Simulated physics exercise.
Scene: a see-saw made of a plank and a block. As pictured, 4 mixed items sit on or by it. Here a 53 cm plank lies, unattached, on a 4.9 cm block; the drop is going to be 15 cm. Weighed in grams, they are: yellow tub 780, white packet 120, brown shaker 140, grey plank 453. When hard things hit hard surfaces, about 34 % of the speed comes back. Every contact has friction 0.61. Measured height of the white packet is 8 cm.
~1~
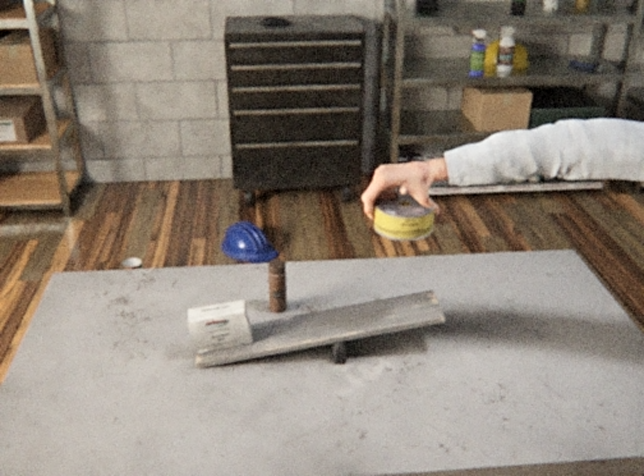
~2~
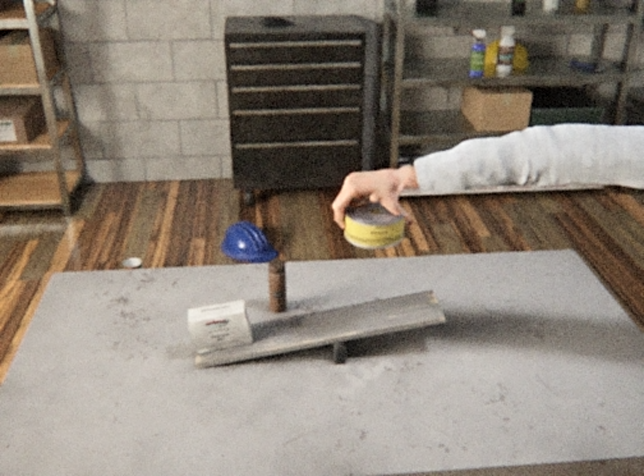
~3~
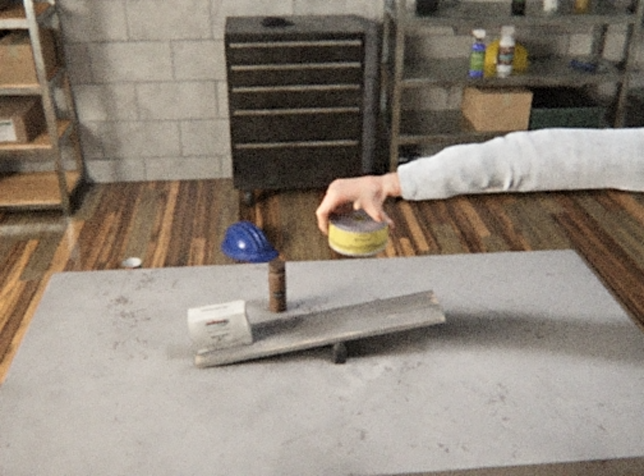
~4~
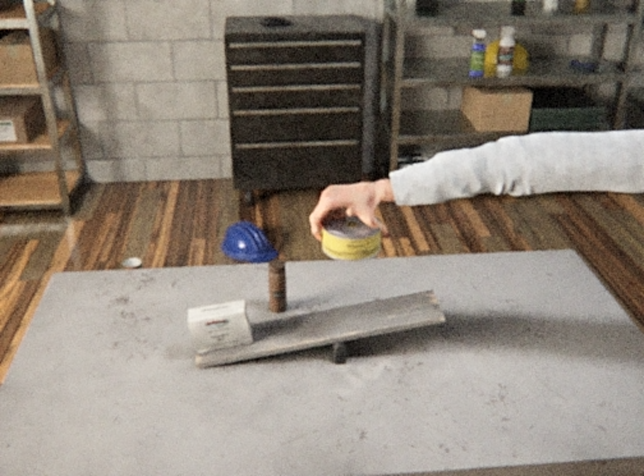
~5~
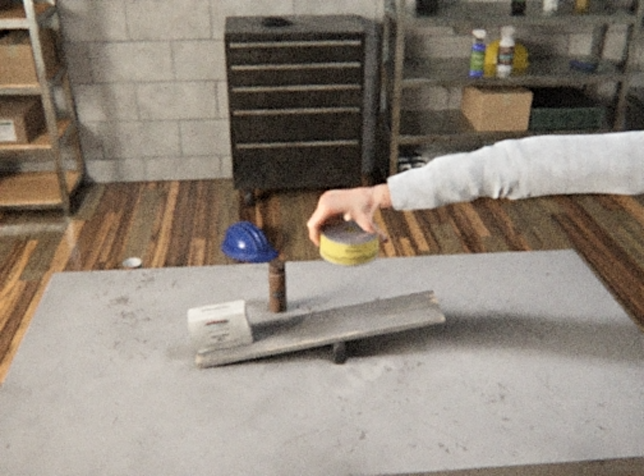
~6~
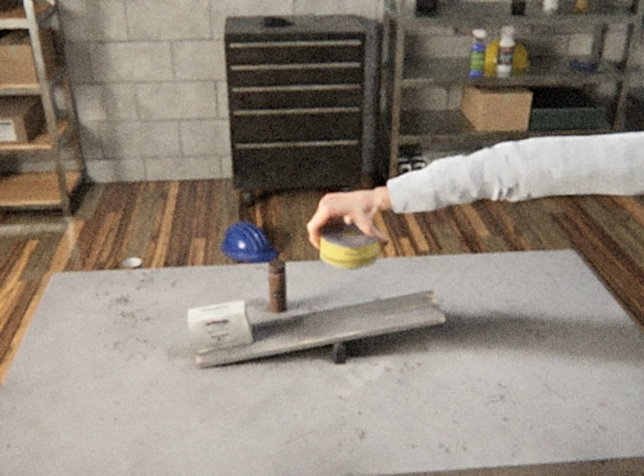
The clip opens with a hand holding a yellow tub above a tilted grey plank on a small block, a white packet on its lowered left end and a brown shaker behind. The hand carries the tub a short way left and slightly down, slows, and hovers above the plank, which remains still.
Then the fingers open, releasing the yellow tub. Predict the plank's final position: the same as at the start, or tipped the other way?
The same as at the start.
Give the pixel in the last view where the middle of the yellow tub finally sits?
Roughly at pixel (334, 312).
Then, 0.30 s on from there, plank at 7°, leaning as at the start; yellow tub 7° off upright near (345, 310); white packet 4° off upright.
Then, 0.40 s on from there, plank at 2°, leaning as at the start; yellow tub moved 17 cm near (338, 312); white packet 8° off upright.
In the end, plank at 9°, leaning as at the start; not toppled but over 4 cm from the start, yellow tub; the other 3 under 4 cm from the start. At the end, from the last picture's camera, yellow tub near (334, 312). The plank lies as before.
